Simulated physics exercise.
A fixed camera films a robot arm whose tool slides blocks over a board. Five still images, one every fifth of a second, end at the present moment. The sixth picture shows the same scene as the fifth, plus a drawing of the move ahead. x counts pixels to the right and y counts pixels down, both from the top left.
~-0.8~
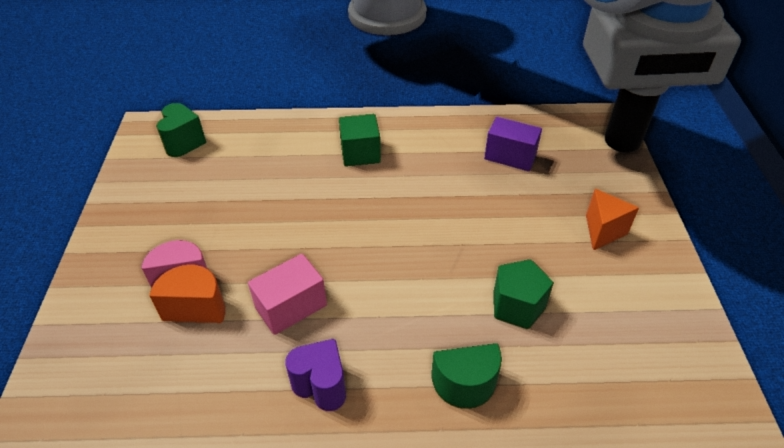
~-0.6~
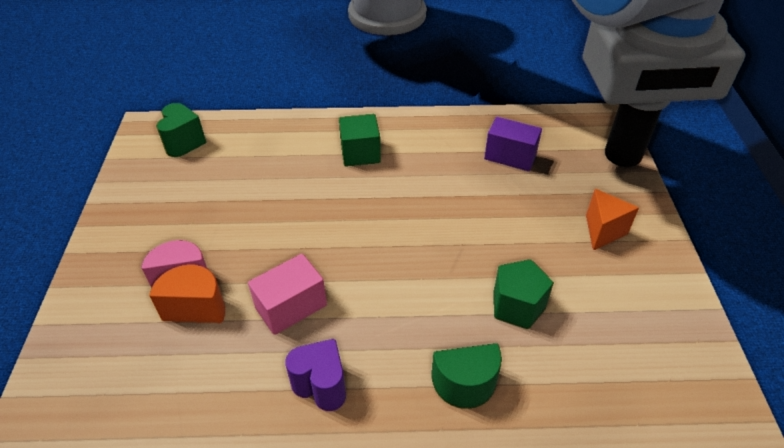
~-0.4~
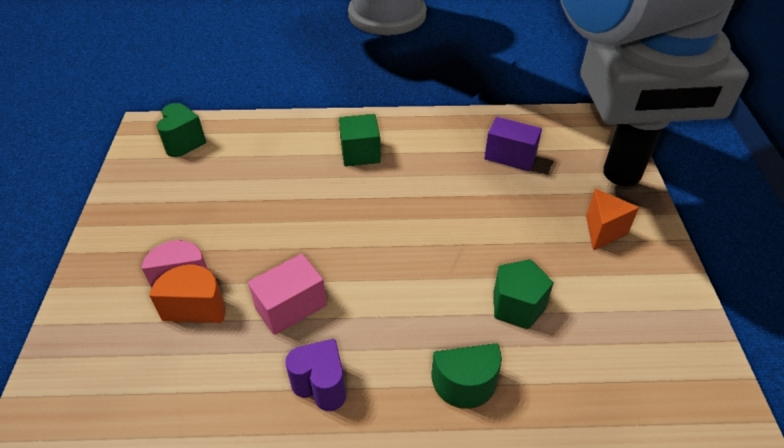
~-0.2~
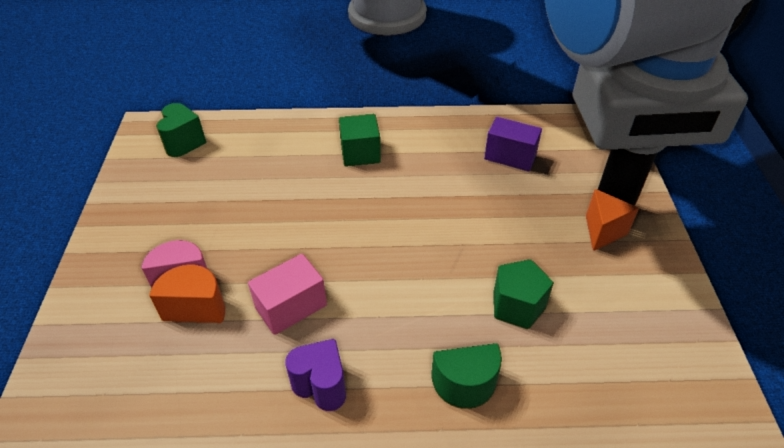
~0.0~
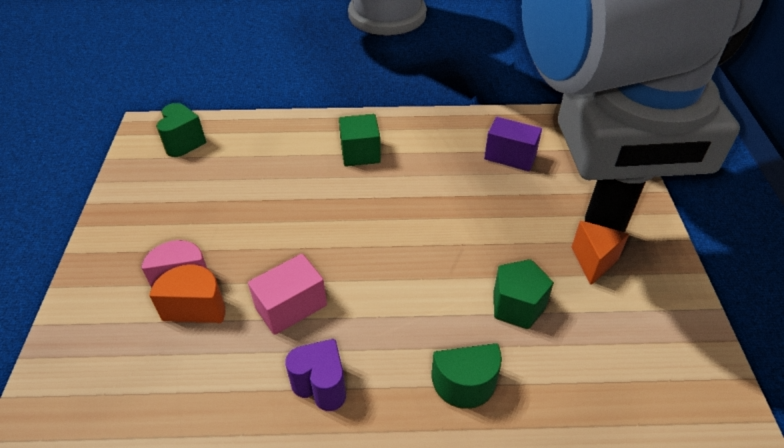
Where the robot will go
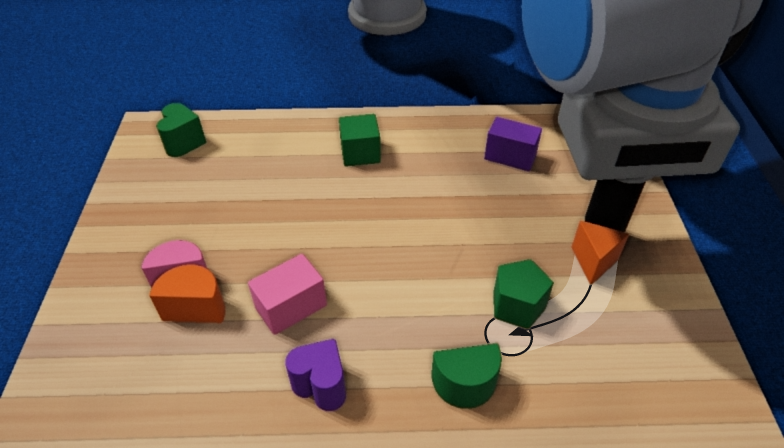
A grey and blue robot arm with a black tool reaches in from the upper right over a striped wooden board on a blue surface, seen from a fixed, raised view. Green, purple, pink and orange blocks are spread across the board, with an orange triangular one at right. The tool moves toward the viewer, meets that block and pushes it slightly nearer and left, while the others stay still.
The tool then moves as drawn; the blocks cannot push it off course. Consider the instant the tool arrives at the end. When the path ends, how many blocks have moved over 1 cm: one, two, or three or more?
The answer is two blocks, counting only moves over 1 cm.
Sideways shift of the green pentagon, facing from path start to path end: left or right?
The right.
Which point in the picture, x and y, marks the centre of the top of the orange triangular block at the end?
The middle of the upper face of the orange triangular block will lie at about (569, 334) in the picture.
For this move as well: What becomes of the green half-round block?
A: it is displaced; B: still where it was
B: Still where it was.
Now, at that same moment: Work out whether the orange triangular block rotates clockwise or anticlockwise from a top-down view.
Viewed from above, counterclockwise.
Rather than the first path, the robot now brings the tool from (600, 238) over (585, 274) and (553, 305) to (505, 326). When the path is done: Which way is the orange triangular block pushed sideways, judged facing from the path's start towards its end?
It goes toward the left-hand side.
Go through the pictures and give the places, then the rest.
In the first picture, tool's lower end (622, 142); green half-round block (470, 363); green pentagon (524, 280); orange triangular block (613, 206).
In the second picture, tool (623, 157); blocks still.
In the third picture, tool (622, 175); blocks still.
In the fourth picture, tool (616, 198); blocks still.
In the fifth picture, tool (605, 225); green half-round block (470, 363); green pentagon (524, 280); orange triangular block (603, 237).
Drawn move, from (600, 238) by way of (592, 280) and (563, 317) to (509, 335).
The first path, step by step. One third of the way, tool (597, 267); orange triangular block (594, 282).
Two thirds of the way, tool (568, 304); green pentagon (518, 281); orange triangular block (573, 326), turned 25° anticlockwise.
At the end, tool (512, 323); green half-round block still; green pentagon (479, 278), turned 70° clockwise; orange triangular block (569, 334), turned 40° anticlockwise.
